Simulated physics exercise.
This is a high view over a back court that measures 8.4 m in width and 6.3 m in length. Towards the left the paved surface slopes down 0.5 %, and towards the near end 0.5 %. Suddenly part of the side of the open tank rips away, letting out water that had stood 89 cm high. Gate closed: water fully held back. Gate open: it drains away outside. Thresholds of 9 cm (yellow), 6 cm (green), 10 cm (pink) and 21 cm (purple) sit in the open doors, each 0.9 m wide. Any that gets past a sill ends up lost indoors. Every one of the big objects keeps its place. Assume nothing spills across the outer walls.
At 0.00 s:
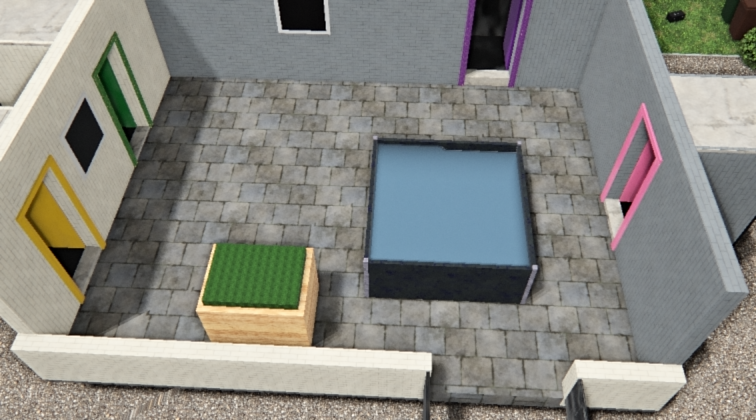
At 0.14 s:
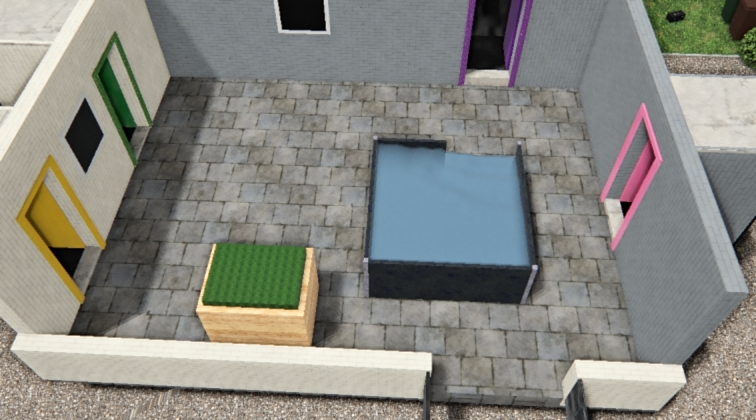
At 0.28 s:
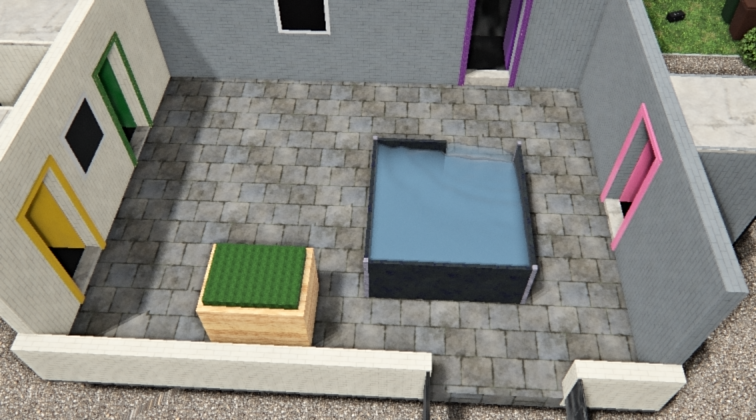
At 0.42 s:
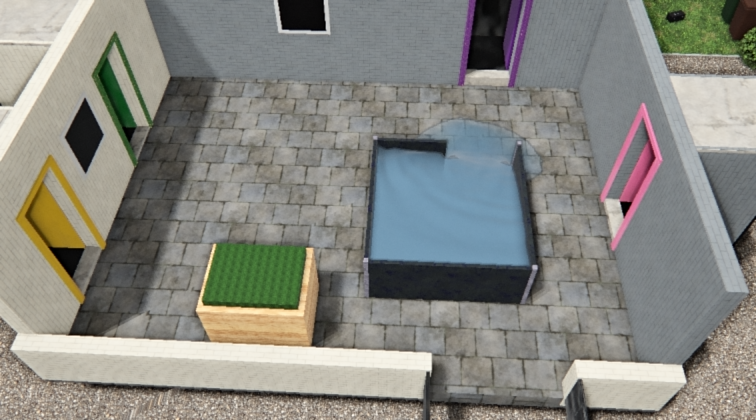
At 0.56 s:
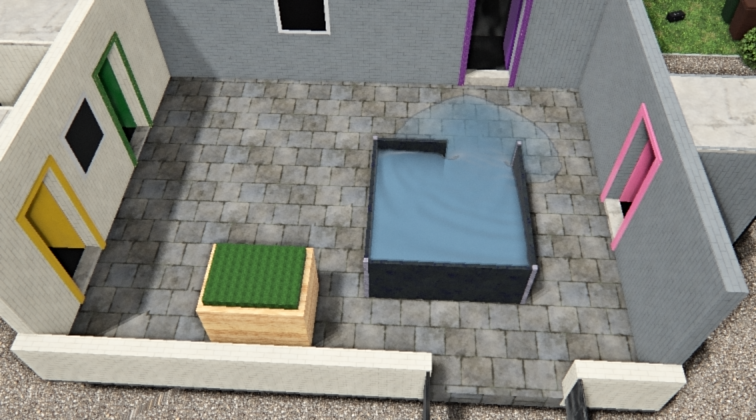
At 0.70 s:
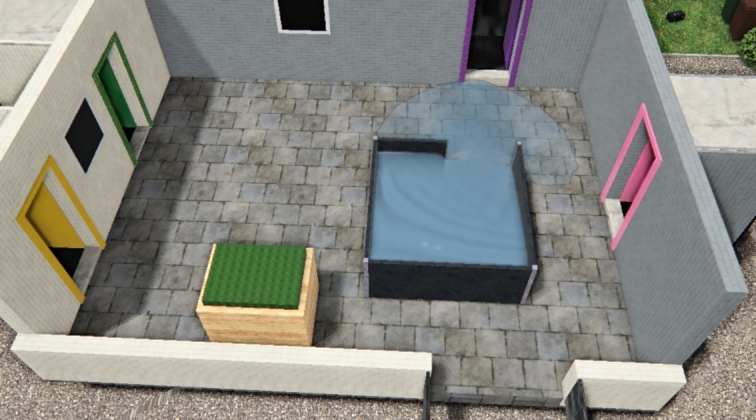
Water burst out through a gap in the far side of a dark open tank in a paved courtyard and fanned across the stones toward the purple doorway, while the grass-topped wooden box stayed still.
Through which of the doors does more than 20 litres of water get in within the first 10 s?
In order: The yellow door will hold enough water back; the green door will not hold enough water back; the pink door will hold enough water back; the purple door will not hold enough water back.
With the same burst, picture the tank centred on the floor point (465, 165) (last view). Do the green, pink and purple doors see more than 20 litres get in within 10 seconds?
Well, against that limit, at green it's too much, at pink it's within bounds, and at purple it's too much.
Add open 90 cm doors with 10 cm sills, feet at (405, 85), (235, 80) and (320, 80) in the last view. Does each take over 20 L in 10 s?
Result in order - more than that, not enough, not enough.
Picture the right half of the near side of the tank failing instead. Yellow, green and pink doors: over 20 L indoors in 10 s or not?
Yellow falls short; green falls short; pink falls short.
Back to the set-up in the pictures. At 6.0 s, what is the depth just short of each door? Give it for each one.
You'd see yellow at 6 cm, green at 15 cm, pink at 6 cm and purple at 22 cm.
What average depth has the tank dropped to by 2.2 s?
It averages close to 51 cm.
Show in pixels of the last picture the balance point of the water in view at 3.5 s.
Centre: Roughly (443, 173) px.
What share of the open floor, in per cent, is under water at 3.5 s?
Covered: Roughly 50 %.
After 1.4 s water covers 20 % of the floor and is deepest (52 cm) near (479, 178); yellow door not reached, green door not reached, pink door not reached, purple door 47 cm at the sill, 98 L in.
After 2.2 s water covers 25 % of the floor and is deepest (52 cm) near (527, 92); yellow door not reached, green door not reached, pink door not reached, purple door 44 cm at the sill, 230 L in.
After 3.5 s water covers 50 % of the floor and is deepest (32 cm) near (475, 109); yellow door not reached, green door 7 cm at the sill, 0 L in, pink door 8 cm at the sill, 0 L in, purple door 32 cm at the sill, 364 L in.
After 6.0 s water covers 80 % of the floor and is deepest (22 cm) near (484, 103); yellow door 6 cm at the sill, 0 L in, green door 15 cm at the sill, 60 L in, pink door 6 cm at the sill, 0 L in, purple door 22 cm at the sill, 417 L in.
After 10.0 s water covers 95 % of the floor and is deepest (16 cm) near (157, 362); yellow door 9 cm at the sill, 0 L in, green door 12 cm at the sill, 148 L in, pink door 5 cm at the sill, 0 L in, purple door 12 cm at the sill, 419 L in.
